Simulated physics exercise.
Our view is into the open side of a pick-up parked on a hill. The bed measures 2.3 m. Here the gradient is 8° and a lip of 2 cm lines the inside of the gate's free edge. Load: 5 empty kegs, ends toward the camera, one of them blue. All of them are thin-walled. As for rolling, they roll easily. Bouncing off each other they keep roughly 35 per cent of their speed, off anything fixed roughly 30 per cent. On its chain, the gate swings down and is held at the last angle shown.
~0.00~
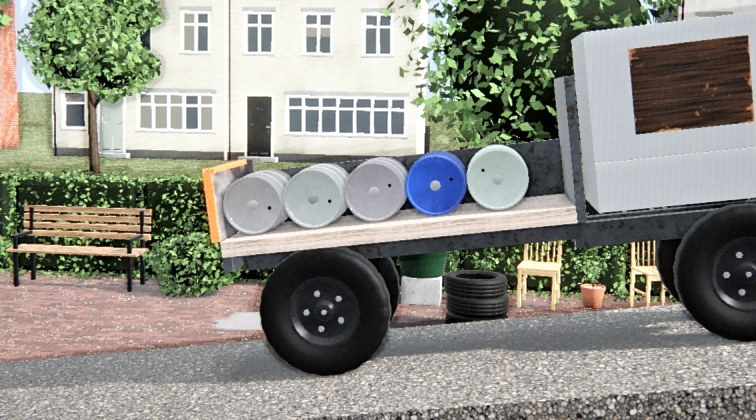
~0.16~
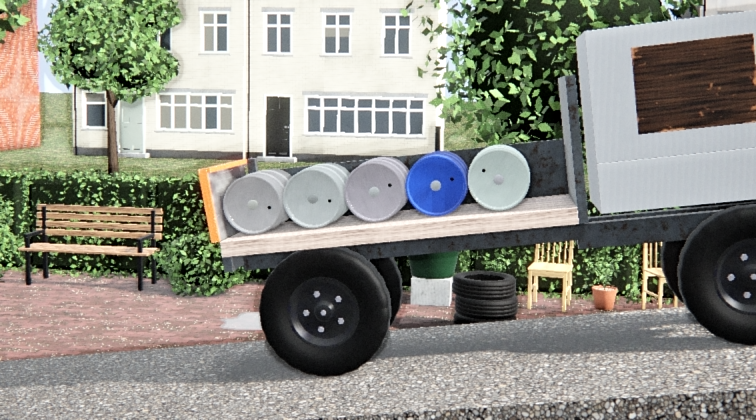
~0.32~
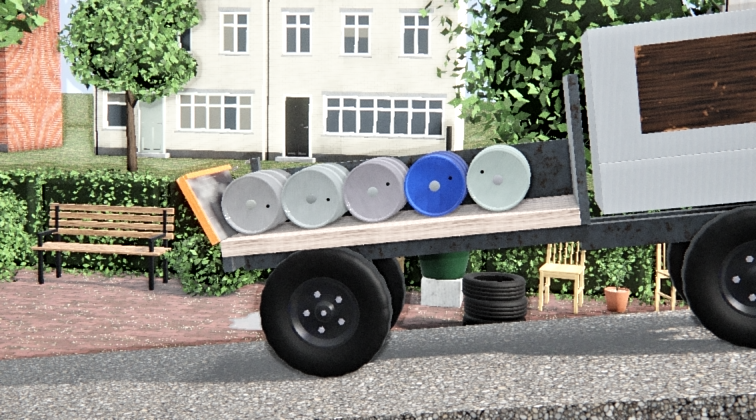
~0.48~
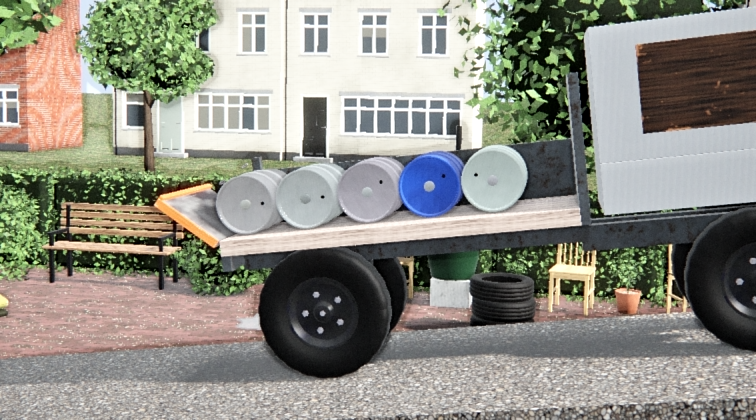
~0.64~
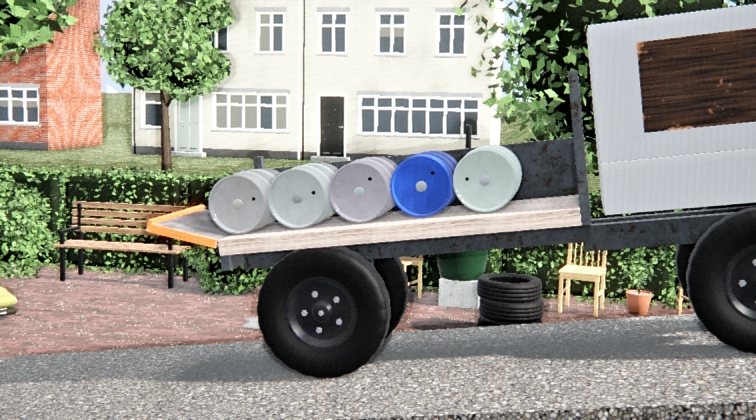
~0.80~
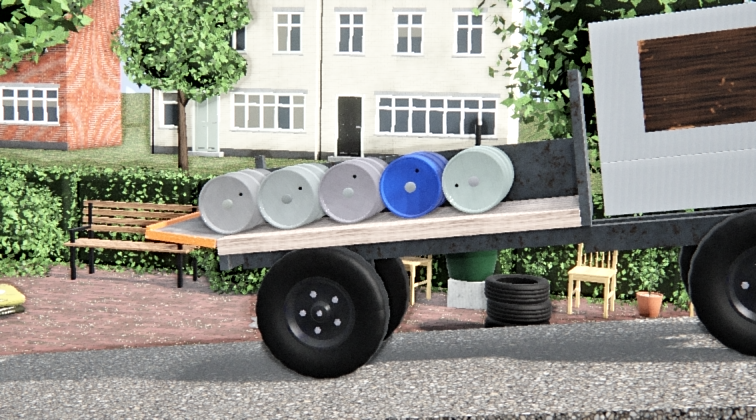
On a sloping road, a truck's orange-edged gate swings down and five kegs roll left.
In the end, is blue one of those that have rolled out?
Result - blue is kept aboard.
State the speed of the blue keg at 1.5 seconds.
Roughly 0.5 m/s.
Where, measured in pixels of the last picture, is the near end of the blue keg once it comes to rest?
Around (290, 199).
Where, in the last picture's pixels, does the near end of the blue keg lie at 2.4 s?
Estimated pixel position: About (317, 196).
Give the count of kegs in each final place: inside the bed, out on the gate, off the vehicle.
3 - 1 - 1.
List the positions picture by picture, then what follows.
In the first picture, blue (435, 186); gate 82° above level, tip at (207, 172); 5 of the 5 make up the bottom layer on the bed.
In the second picture, blue (435, 187); gate 79° above level, tip at (203, 172).
In the third picture, blue (434, 187); gate 60° above level, tip at (182, 181).
In the fourth picture, blue (428, 187); gate 32° above level, tip at (159, 204).
In the fifth picture, blue (420, 187); gate 10° above level, tip at (151, 228).
In the sixth picture, blue (409, 188); gate 4° above level, tip at (149, 234).
By 1.5 s, blue is on the bed, 90 cm short of the hinge, rolling left; 0 out so far.
By 2.4 s, blue is on the bed, 65 cm short of the hinge, rolling left; 1 out so far.
By 3.4 s, blue is on the bed, 45 cm short of the hinge; 1 out so far.
Finally (4.5 s), blue is on the bed, 45 cm short of the hinge; 1 out so far.
